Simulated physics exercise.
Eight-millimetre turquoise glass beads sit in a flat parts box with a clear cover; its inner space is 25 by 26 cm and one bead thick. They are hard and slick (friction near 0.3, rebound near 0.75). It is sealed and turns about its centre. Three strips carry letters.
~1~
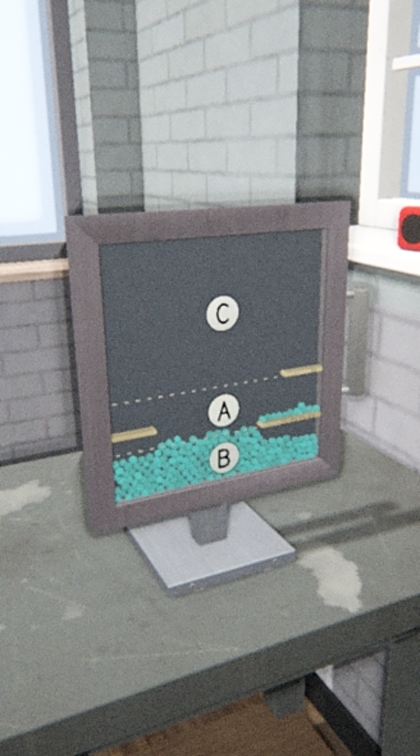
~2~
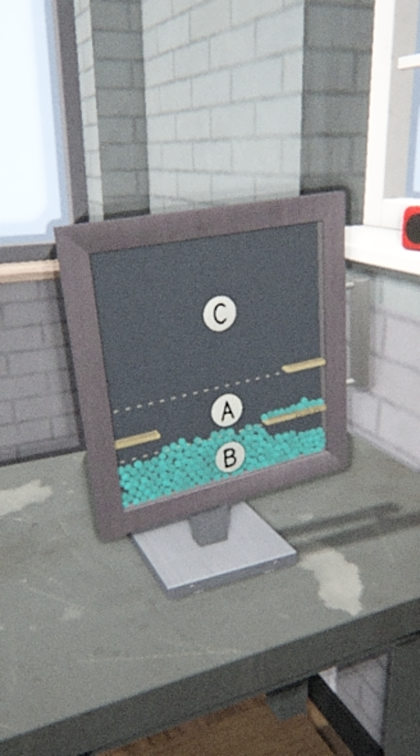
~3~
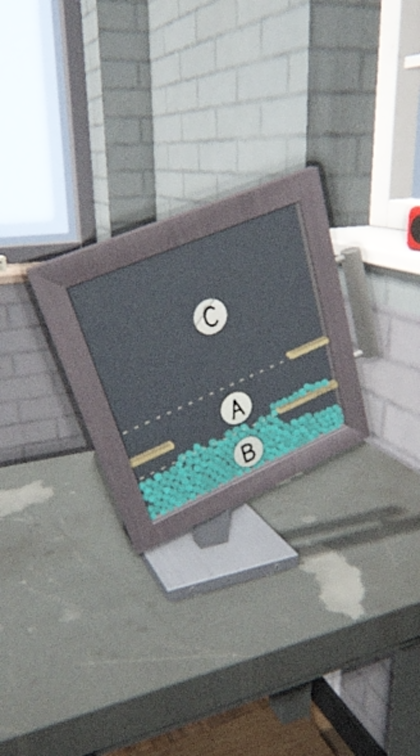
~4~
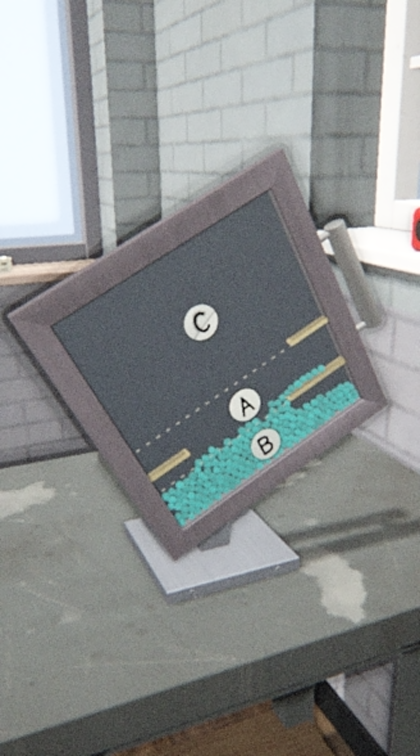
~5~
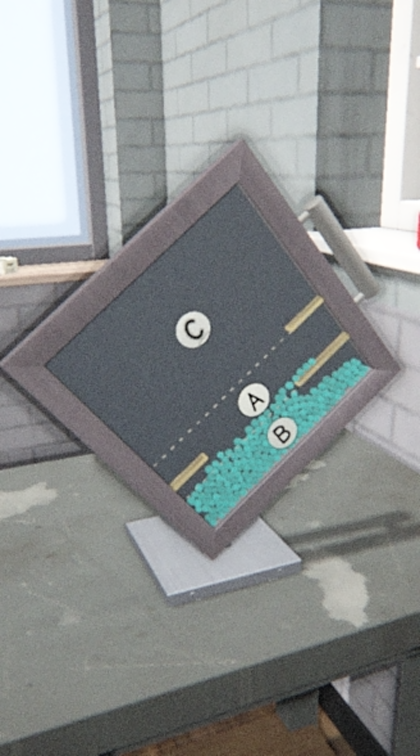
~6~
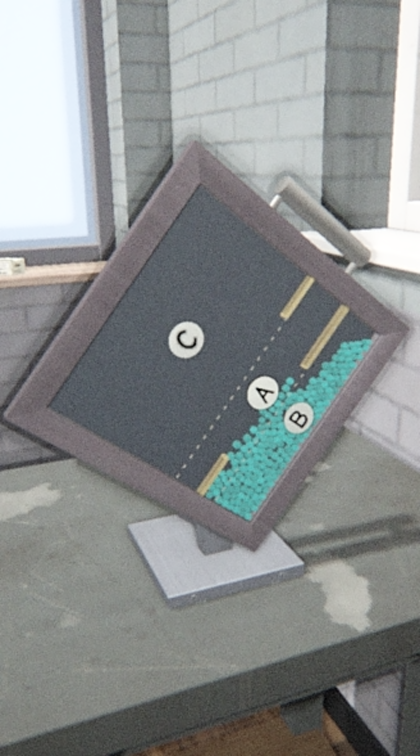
At first, a dark framed panel lettered A, B and C stands level on a bench, with turquoise beads along its bottom and on a short right-hand ledge. The panel then turns steadily anticlockwise, its beads lying in a slope, and those on the ledge slide down into the main heap.
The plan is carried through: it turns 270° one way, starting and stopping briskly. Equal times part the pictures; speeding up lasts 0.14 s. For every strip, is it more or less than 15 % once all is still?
A: Less; B: Less; C: More than 15 %.
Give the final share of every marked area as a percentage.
Strip A: 5; strip B: 0; strip C: 95.
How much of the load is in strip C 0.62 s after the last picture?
About 55 per cent.
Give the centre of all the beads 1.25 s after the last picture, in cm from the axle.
About 5 cm right and 7 cm below.
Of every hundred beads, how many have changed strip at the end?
Roughly 100 per cent.
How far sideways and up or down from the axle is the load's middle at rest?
About 6 cm right and 9 cm below.
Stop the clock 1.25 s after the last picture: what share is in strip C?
Some 90 per cent.
Then, 0.62 s after the last picture, it stands 131° anticlockwise; the beads' middle is 6 cm right of and 7 cm below the centre; A 15 %, B 30 %, C 55 %.
Then, 1.25 s after the last picture, it has come round 211° anticlockwise; the beads' middle is 5 cm right of and 7 cm below the centre; A 10 %, B 5 %, C 90 %.
Then, 1.78 s after the last picture, it has come round 270° anticlockwise; the beads' middle is 7 cm right of and 8 cm below the centre; A 5 %, C 95 %.
At rest 2.9 s after the last picture, it has come round 270° anticlockwise; A 5 %, B 0 %, C 95 %.
